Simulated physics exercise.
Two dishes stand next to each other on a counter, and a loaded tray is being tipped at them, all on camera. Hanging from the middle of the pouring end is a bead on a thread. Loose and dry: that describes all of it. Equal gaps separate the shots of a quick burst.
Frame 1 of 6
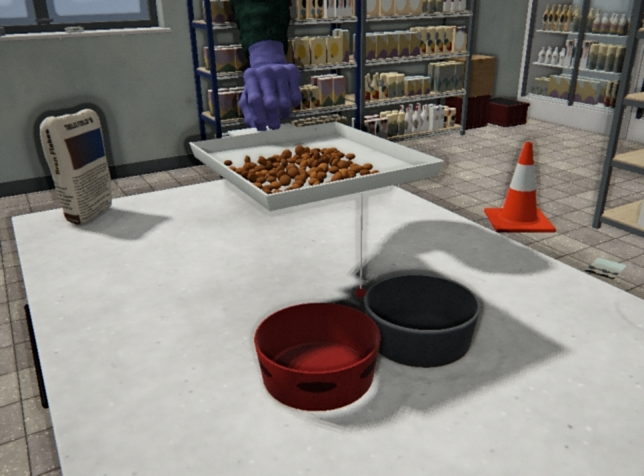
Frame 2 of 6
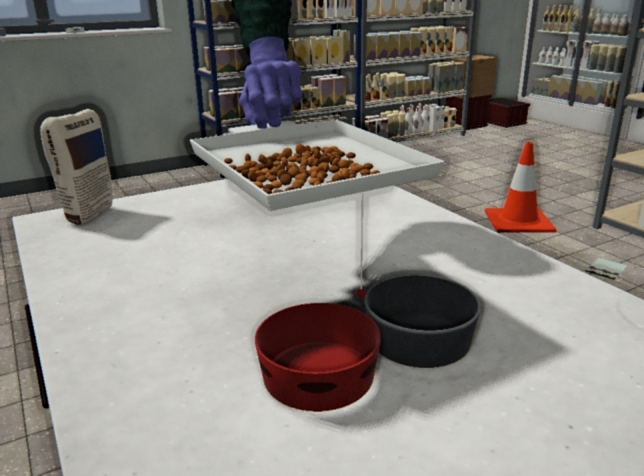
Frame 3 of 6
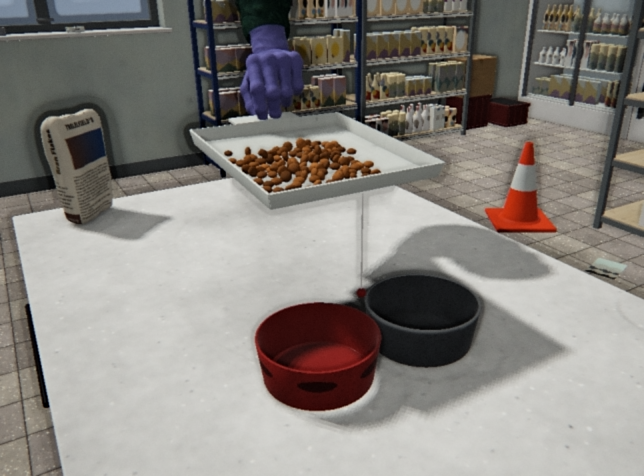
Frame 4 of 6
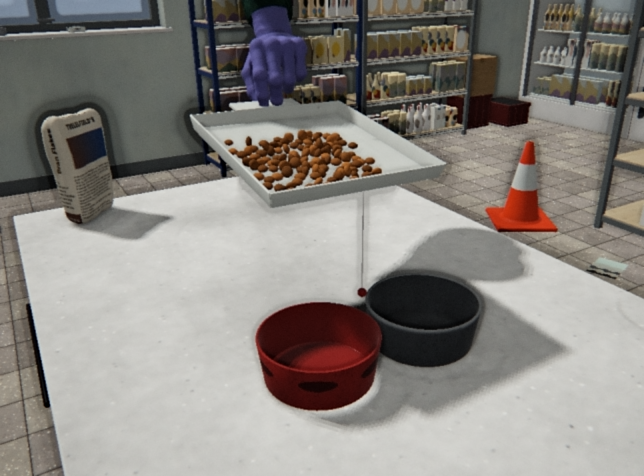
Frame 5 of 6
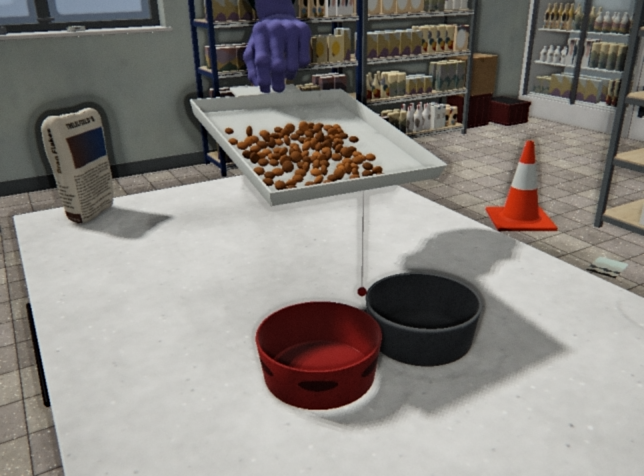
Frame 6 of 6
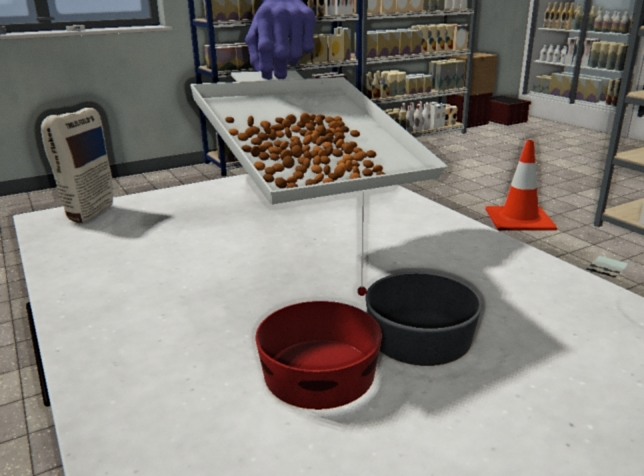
White tray of brown kibble tilting gradually above a red dish and a dark dish, a purple-gloved hand at its raised far side.
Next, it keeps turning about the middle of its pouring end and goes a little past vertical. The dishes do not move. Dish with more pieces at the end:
Right.
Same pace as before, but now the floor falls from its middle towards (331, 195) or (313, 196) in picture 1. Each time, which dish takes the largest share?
Case one: The dish at left. Case two: The dish at left.
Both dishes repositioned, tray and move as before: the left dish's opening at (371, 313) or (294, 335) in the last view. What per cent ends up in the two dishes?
Close to 80 in a hundred, followed by close to 70 in a hundred.
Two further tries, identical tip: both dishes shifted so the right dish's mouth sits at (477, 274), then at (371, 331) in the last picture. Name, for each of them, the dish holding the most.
First place: The leftmost dish. Second place: The rightmost dish.
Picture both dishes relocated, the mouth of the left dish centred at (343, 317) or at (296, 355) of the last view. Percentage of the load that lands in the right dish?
Close to 40 in a hundred first, close to 70 in a hundred second.
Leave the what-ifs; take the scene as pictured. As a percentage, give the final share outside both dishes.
Around 20 in a hundred.
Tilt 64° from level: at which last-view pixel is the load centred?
Load centre: Approx. (360, 164).
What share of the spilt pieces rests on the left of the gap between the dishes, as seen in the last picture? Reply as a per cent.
Left share: Some 10 per cent.
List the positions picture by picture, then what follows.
In the first frame, corners of the pouring end (269, 193) and (438, 160), level; middle of the load (314, 171), bits of cat kibble; left dish (350, 385); right dish (458, 343); bead on its thread (361, 293).
In the second frame, corners of the pouring end (270, 193) and (439, 161), level; middle of the load (315, 170).
In the third frame, corners of the pouring end (270, 192) and (440, 161), tipped barely, lowest at the right corner; middle of the load (304, 160).
In the fourth frame, corners of the pouring end (272, 191) and (441, 163), tipped a little, lowest at the right corner; middle of the load (306, 153).
In the fifth frame, corners of the pouring end (273, 190) and (442, 164), tipped a little, lowest at the right corner; middle of the load (306, 147).
In the sixth frame, corners of the pouring end (274, 189) and (442, 165), tipped clearly, lowest at the right corner; middle of the load (307, 140); left dish (352, 383); right dish (460, 342).
Just after the last frame, tray tipped steeply; almost all on the tray; just a few in the air.
A moment on, tray tipped past a quarter turn; roughly a quarter on the tray; about a tenth in the left dish; roughly a third in the right dish; just a few outside both; roughly a quarter in the air.
Further on, tray tipped past a quarter turn; roughly a quarter in the left dish; roughly two thirds in the right dish; roughly a quarter outside both.
When it is over, tray tipped past a quarter turn; roughly a quarter in the left dish; roughly two thirds in the right dish; roughly a quarter outside both.
